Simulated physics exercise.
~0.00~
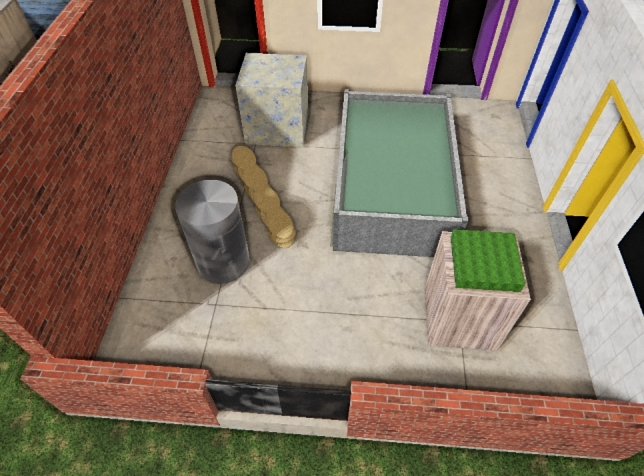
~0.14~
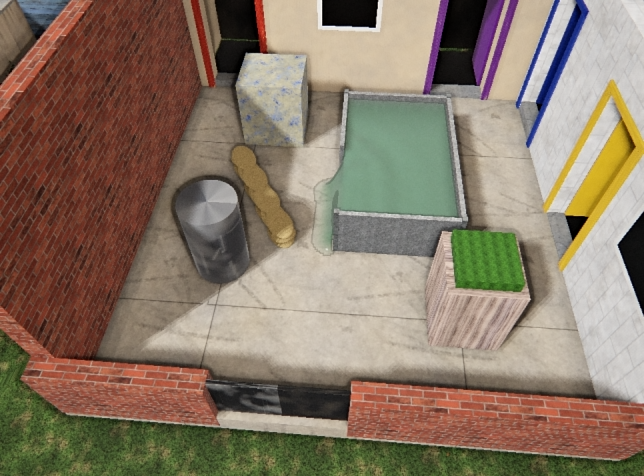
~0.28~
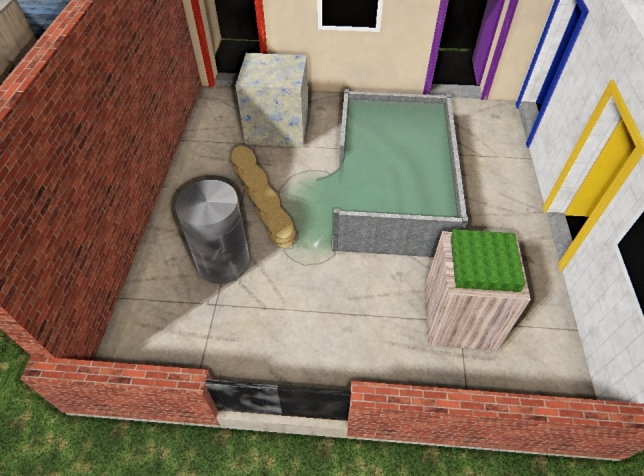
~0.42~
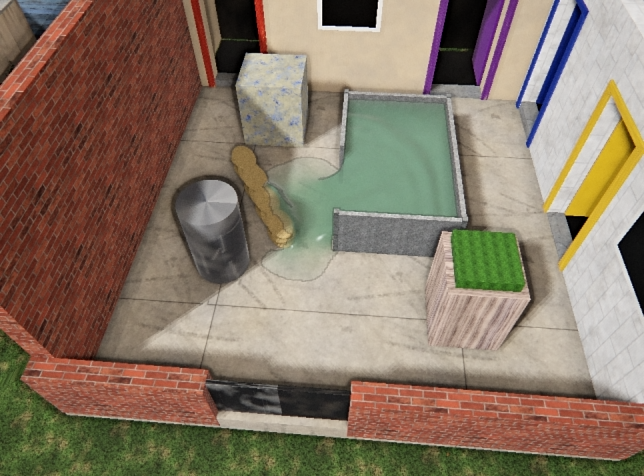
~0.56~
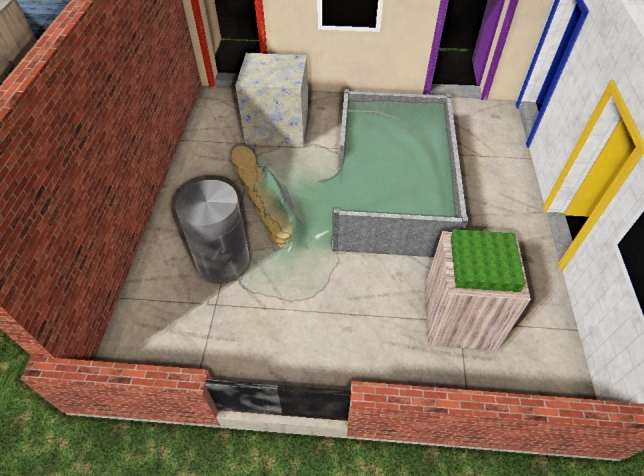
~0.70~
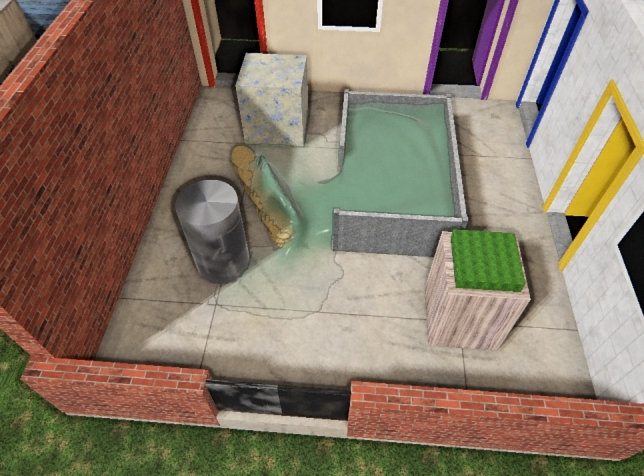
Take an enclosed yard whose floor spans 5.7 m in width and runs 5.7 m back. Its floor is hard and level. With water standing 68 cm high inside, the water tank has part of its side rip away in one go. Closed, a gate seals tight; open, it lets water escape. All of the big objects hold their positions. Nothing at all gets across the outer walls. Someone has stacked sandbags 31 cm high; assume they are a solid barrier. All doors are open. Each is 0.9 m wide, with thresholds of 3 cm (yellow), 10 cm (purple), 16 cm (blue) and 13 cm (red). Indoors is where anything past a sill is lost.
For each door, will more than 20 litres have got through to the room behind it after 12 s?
The yellow door: Yes, more than 20 litres; the purple door: No, not more than 20 litres; the blue door: No, not more than 20 litres; the red door: No, not more than 20 litres.
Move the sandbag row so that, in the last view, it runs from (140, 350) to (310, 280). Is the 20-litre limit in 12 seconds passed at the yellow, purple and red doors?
Yellow exceeded, purple within the limit, red exceeded.
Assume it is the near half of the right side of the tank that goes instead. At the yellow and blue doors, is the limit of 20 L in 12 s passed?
Against the limit, the yellow door exceeds it and the blue door stays within it.
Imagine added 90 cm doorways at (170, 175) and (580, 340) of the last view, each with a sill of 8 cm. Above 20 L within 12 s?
The first doorway goes beyond and the second stays inside.
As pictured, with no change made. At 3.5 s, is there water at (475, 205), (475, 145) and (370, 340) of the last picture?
First spot not yet wet, second not yet wet, third submerged.
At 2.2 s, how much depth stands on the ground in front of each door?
You'd get yellow at 0 cm, purple at 0 cm, blue at 0 cm, and red at 0 cm.
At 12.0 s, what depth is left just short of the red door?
About 9.0 cm deep.
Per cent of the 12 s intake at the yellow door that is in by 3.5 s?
By then it's near 0% of the total.
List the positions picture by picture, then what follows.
In the first frame, still water, 68 cm deep, in the water tank at (398, 153).
In the second frame, the front is at (321, 249), 0.7 m from the gap at (341, 201); 0.3 m2 of floor is under water; 68 cm left at the back of the water tank.
In the third frame, water pours out at (341, 204) and has run 1.0 m, to (292, 183); typically 12 cm deep outside, 68 cm at the water tank's back.
In the fourth frame, water pours out at (341, 205) and has run 1.3 m, to (265, 179); typically 12 cm deep outside, 65 cm at the water tank's back.
In the fifth frame, the front is at (253, 161), 1.7 m from the gap at (341, 205); 2.5 m2 of floor is under water; 58 cm left at the back of the water tank.
In the sixth frame, the front is at (246, 148), 2.1 m from the gap at (341, 205); 3.0 m2 of floor is under water; 58 cm left at the back of the water tank.
After 1.4 s water covers 30 % of the floor and is deepest (52 cm) near (290, 223); yellow door not reached, purple door not reached, blue door not reached, red door not reached.
After 2.2 s water covers 45 % of the floor and is deepest (40 cm) near (278, 152); yellow door not reached, purple door not reached, blue door not reached, red door not reached.
After 3.5 s water covers 65 % of the floor and is deepest (32 cm) near (278, 152); yellow door not reached, purple door 2 cm at the sill, 0 L in, blue door not reached, red door 15 cm at the sill, 0 L in.
After 7.0 s water covers 90 % of the floor and is deepest (17 cm) near (182, 140); yellow door 2 cm at the sill, 0 L in, purple door 3 cm at the sill, 0 L in, blue door 10 cm at the sill, 0 L in, red door 12 cm at the sill, 4 L in.
After 12.0 s water covers 95 % of the floor and is deepest (14 cm) near (506, 114); yellow door 9 cm at the sill, 49 L in, purple door 12 cm at the sill, 1 L in, blue door 12 cm at the sill, 0 L in, red door 9 cm at the sill, 4 L in.
